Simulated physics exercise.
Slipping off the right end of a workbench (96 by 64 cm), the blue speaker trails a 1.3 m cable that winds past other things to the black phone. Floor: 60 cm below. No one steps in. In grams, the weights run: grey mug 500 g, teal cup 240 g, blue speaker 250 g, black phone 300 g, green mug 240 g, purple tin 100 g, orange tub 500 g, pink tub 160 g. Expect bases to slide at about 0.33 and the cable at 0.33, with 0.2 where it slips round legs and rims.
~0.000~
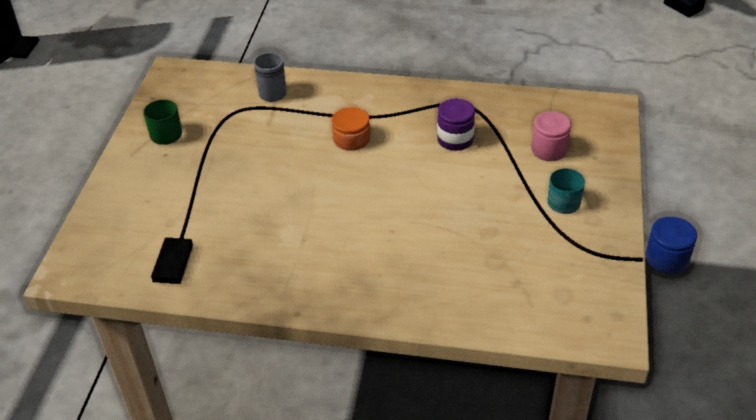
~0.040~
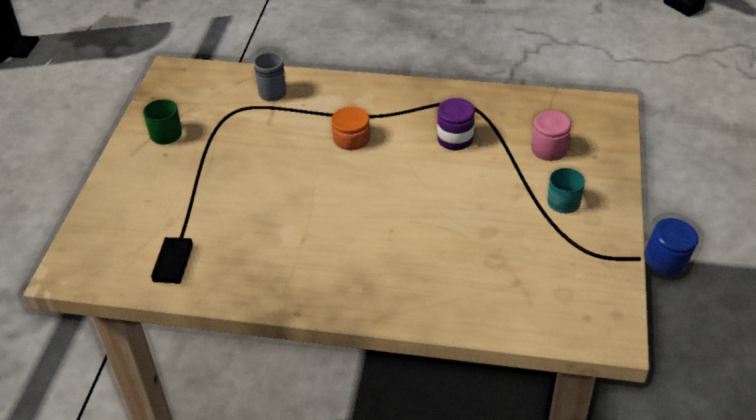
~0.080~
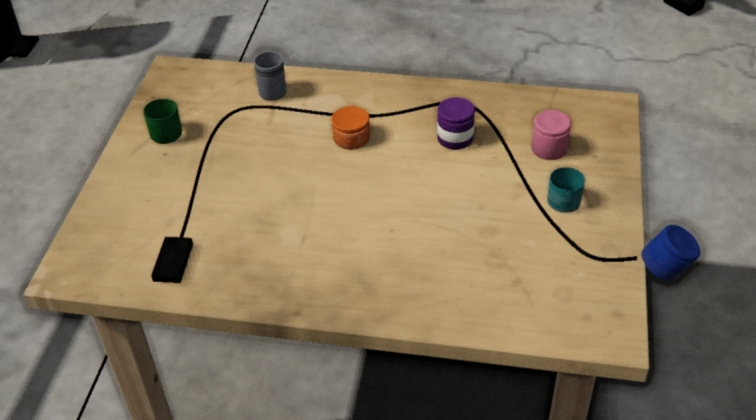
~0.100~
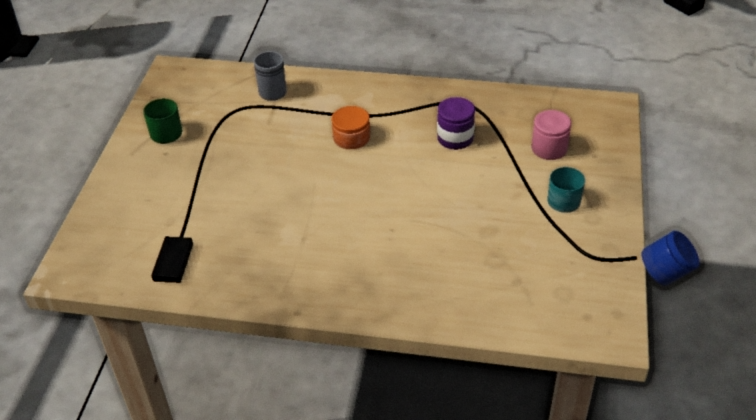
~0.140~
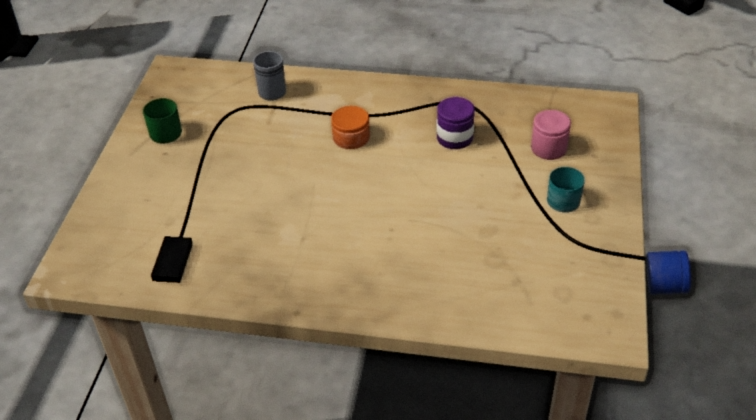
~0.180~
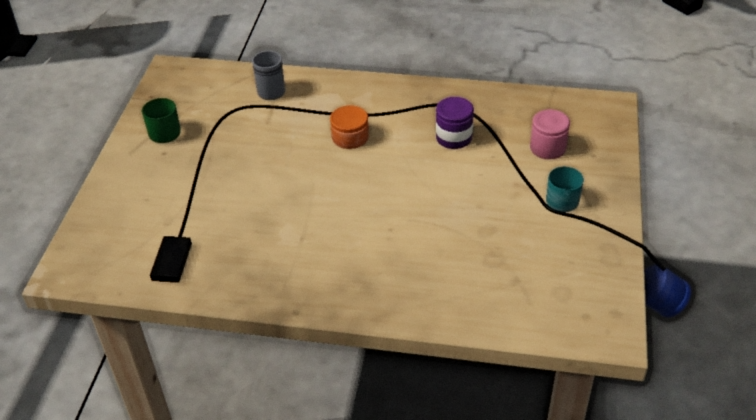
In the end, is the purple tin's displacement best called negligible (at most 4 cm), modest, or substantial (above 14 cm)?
Outcome: A big shift.
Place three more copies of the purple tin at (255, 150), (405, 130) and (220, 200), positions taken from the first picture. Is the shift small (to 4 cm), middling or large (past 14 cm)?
In that order we get a big shift, a moderate shift and a moderate shift.
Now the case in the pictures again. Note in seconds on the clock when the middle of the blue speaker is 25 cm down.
Near 0.30 seconds.
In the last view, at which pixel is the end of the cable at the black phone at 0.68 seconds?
Around (239, 214).
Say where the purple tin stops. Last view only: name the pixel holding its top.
In the last view, the top sits at about (387, 218).
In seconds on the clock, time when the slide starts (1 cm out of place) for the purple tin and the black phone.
For the purple tin it's 0.30 s, while the black phone gets there at 0.38 s.
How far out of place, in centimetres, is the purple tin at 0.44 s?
Purple tin: Roughly 15 cm.
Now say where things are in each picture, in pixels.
The first picture shows purple tin (457, 109); cable runs through (567, 238) (503, 142) (398, 114) (197, 181).
The second picture shows blue speaker (675, 233); cable runs through (566, 238) (398, 114) (197, 181).
The third picture shows blue speaker (671, 253); cable runs through (566, 237) (398, 113) (197, 180).
The fourth picture shows blue speaker (671, 258); cable runs through (566, 237) (398, 113) (197, 180).
The fifth picture shows blue speaker (668, 272); cable runs through (567, 237) (398, 113) (197, 180).
The sixth picture shows purple tin (455, 107); cable runs through (599, 225) (503, 147) (397, 112) (196, 180).
By 0.4 s, the cable's tail end at (209, 235); purple tin 13 cm off its start, blue speaker over the edge, black phone 3 cm off its start.
By 0.7 s, the cable's tail end at (239, 214); purple tin 28 cm off its start, blue speaker over the edge, black phone 10 cm off its start.
By 0.9 s, the cable's tail end at (248, 207); purple tin 30 cm off its start at (387, 218), blue speaker over the edge, black phone 12 cm off its start at (227, 217).
By 1.2 s, the cable's tail end at (248, 207); purple tin 30 cm off its start, blue speaker over the edge, black phone 12 cm off its start.
By 2.4 s, the cable's tail end at (248, 207); purple tin 30 cm off its start at (387, 218), blue speaker over the edge, black phone 12 cm off its start at (227, 217), teal cup 2 cm off its start at (575, 171).
